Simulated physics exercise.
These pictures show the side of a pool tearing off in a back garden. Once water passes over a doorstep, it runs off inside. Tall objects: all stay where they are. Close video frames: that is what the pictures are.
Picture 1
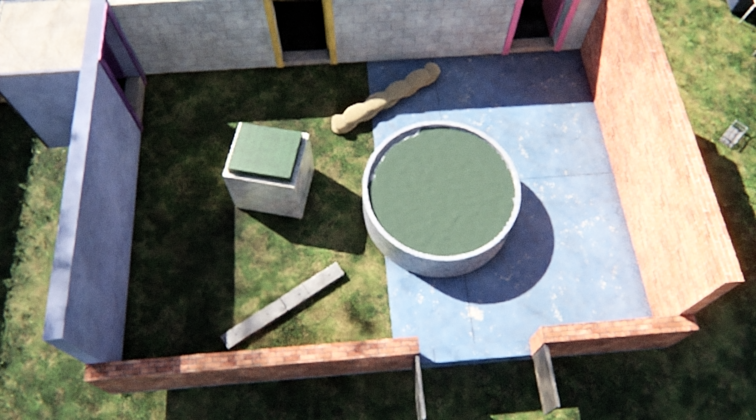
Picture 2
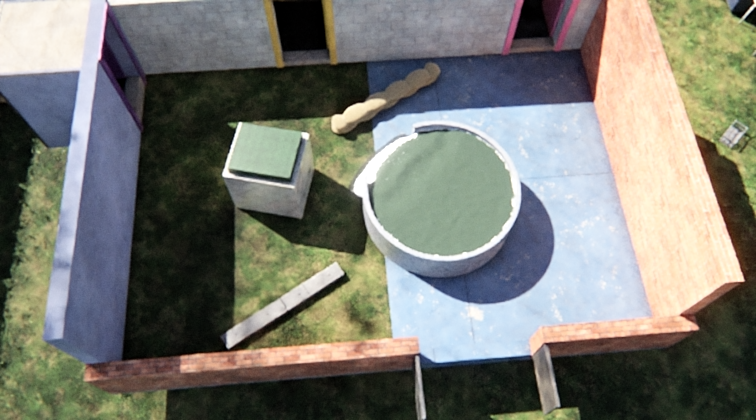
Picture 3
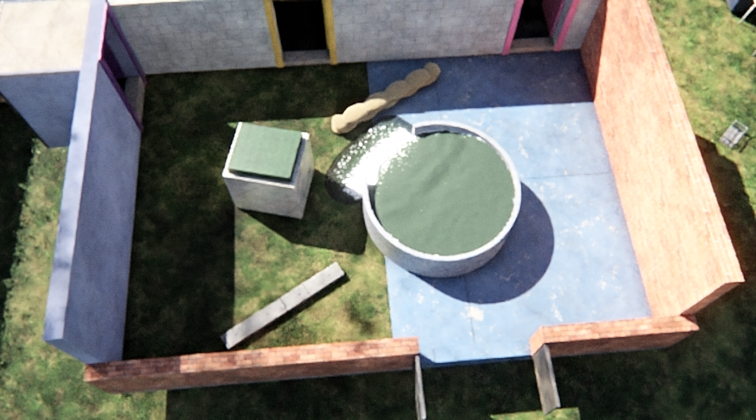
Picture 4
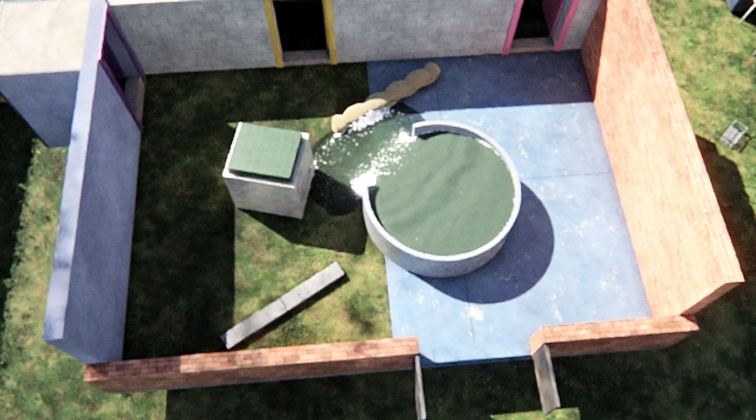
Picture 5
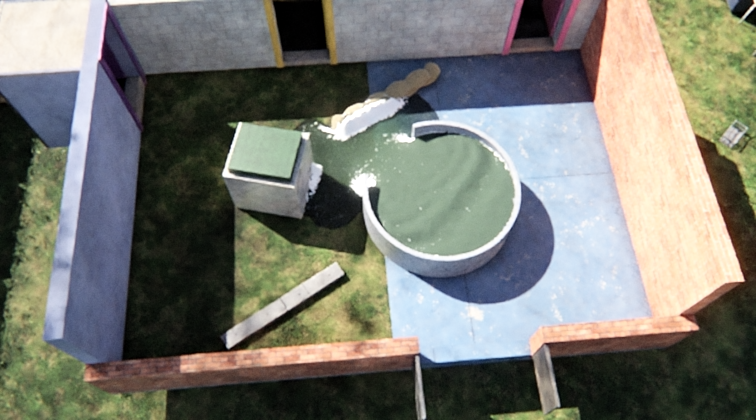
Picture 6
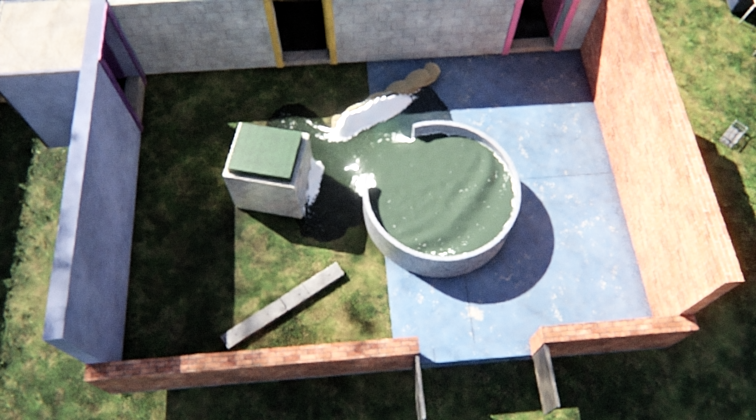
A round pool of green water in a walled garden broke open on its far left side, and foaming water poured through the gap, spreading over the grass against a twisted tan barrier and square block.
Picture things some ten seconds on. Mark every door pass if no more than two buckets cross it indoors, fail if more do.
Marks: Yellow door pass, pink door pass, purple door pass.
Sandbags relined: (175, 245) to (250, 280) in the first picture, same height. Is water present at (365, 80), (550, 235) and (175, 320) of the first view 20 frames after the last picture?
Going point by point, I'd say waterlogged, then left untouched, then left untouched.
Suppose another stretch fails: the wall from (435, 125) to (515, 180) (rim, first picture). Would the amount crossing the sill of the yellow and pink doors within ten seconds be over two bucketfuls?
Result - yellow door undershoots, pink door overshoots.
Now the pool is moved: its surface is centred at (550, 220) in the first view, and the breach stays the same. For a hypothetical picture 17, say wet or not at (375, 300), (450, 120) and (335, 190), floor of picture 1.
Bone-dry, soaked, soaked.
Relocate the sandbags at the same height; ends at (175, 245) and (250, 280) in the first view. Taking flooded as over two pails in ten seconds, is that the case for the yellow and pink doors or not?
In short: The yellow door takes more, the pink door lets less in.
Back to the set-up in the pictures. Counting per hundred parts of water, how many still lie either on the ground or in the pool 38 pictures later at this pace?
Estimate: 100 per cent.
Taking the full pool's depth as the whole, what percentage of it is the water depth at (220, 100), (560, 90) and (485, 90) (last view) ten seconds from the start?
Readings in order: Around 10, 10 and 6 %.
A moment on, water covers 20 % of the floor; the yellow door not reached, the pink door not reached, the purple door not reached.
Next, water covers 45 % of the floor; the yellow door wet at the sill, nothing in, the pink door wet at the sill, nothing in, the purple door not reached.
Then, water covers 60 % of the floor; the yellow door wet at the sill, nothing in, the pink door wet at the sill, nothing in, the purple door wet at the sill, nothing in.
Later, water covers 85 % of the floor; the yellow door wet at the sill, nothing in, the pink door wet at the sill, nothing in, the purple door wet at the sill, nothing in.
In the end, water covers 95 % of the floor; the yellow door wet at the sill, nothing in, the pink door wet at the sill, nothing in, the purple door wet at the sill, nothing in.
